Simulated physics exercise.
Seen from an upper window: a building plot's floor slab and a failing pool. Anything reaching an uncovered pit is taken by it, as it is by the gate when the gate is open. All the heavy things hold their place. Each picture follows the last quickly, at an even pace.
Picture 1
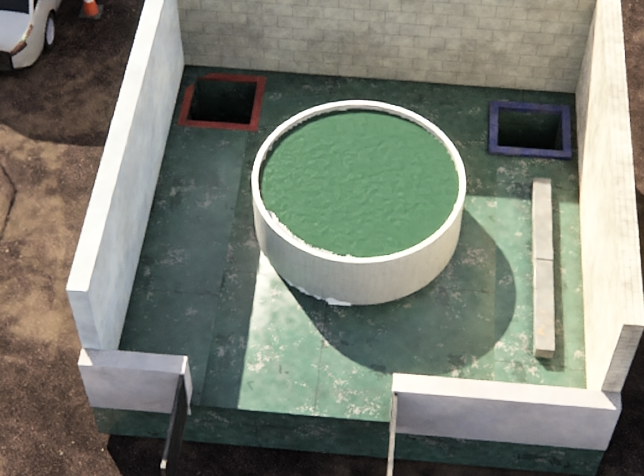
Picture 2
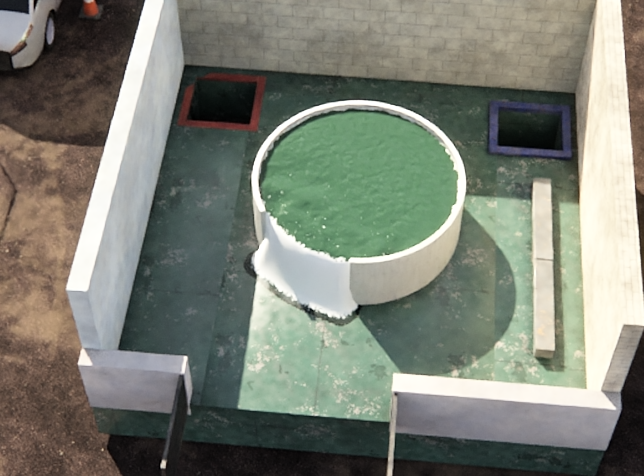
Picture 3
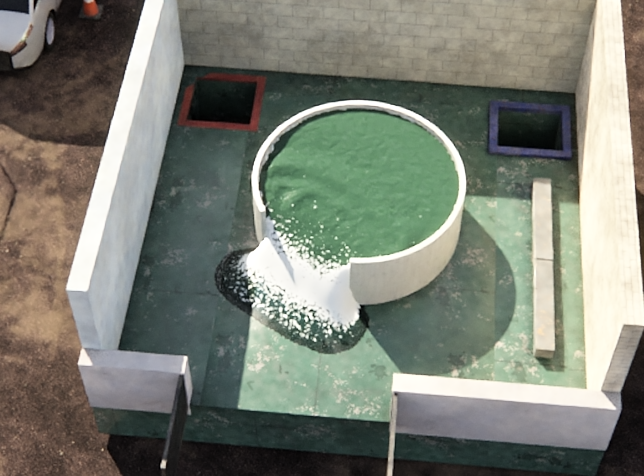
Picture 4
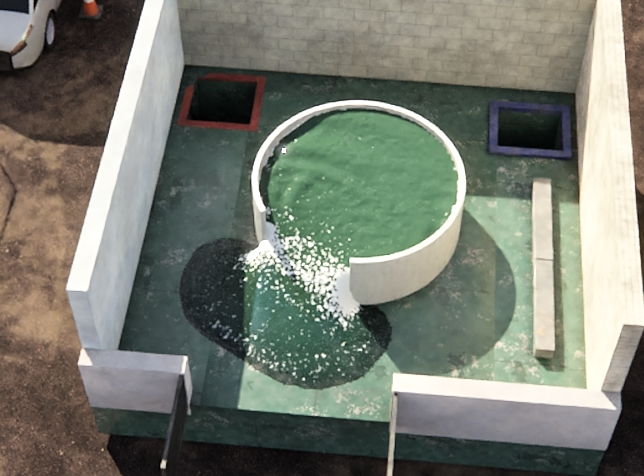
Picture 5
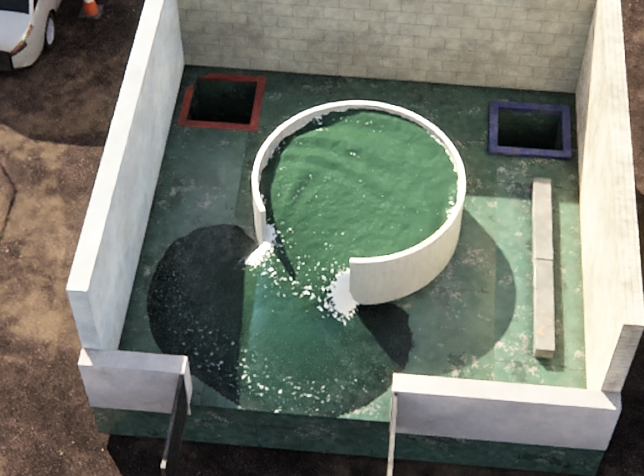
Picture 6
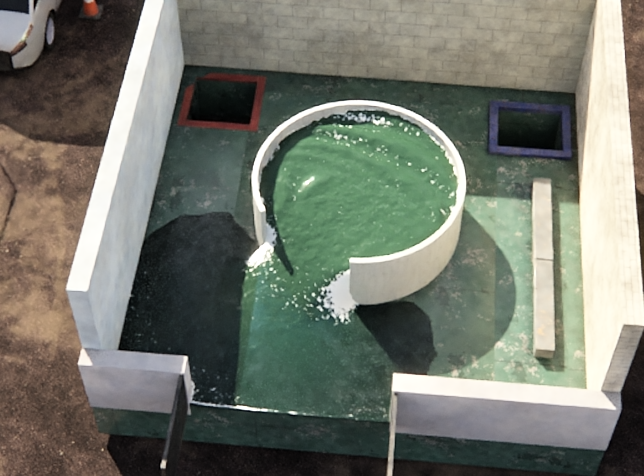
A walled building plot with a green floor slab is seen from high above, the camera still, its front gateway open. A round white pool of green water stands mid-slab, with a red-edged square opening behind left, a blue-edged one behind right and a pale beam at right. Water bursts through the pool's front-left wall, foams white, then spreads darkly across the slab to the left wall and gateway.
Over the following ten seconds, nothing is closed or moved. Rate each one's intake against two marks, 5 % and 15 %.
Ratings: Gate - above the 15 % mark; blue pit - below the 5 % mark; red pit - between the two marks.
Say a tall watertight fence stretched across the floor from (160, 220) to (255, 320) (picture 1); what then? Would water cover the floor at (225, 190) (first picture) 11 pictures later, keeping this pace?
Submerged.
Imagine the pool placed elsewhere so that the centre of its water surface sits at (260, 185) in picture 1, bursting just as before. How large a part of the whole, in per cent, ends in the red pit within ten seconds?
Estimate for the red pit - some 6 in a hundred.
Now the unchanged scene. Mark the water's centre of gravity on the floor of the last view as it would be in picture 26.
The spot I would choose is (298, 252).
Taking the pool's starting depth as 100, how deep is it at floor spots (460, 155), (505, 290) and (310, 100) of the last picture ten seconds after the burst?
Depths of roughly 4, 2 and 4 per cent.
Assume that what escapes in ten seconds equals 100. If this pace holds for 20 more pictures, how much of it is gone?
Around 45 percent.
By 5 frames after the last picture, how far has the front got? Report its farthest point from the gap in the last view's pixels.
Approximate pixel: (527, 417).
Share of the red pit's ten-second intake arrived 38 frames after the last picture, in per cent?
About 55 per cent.
A moment on, water covers 30 % of the floor; the gate 8 %, the blue pit 0 %, the red pit 0 %.
Next, water covers 35 % of the floor; the gate 19 %, the blue pit 0 %, the red pit 0 %.
Then, water covers 45 % of the floor; the gate 33 %, the blue pit 0 %, the red pit 1 %.
Later, water covers 60 % of the floor; the gate 48 %, the blue pit 0 %, the red pit 6 %.
In the end, water covers 70 % of the floor; the gate 60 %, the blue pit 0 %, the red pit 12 %.
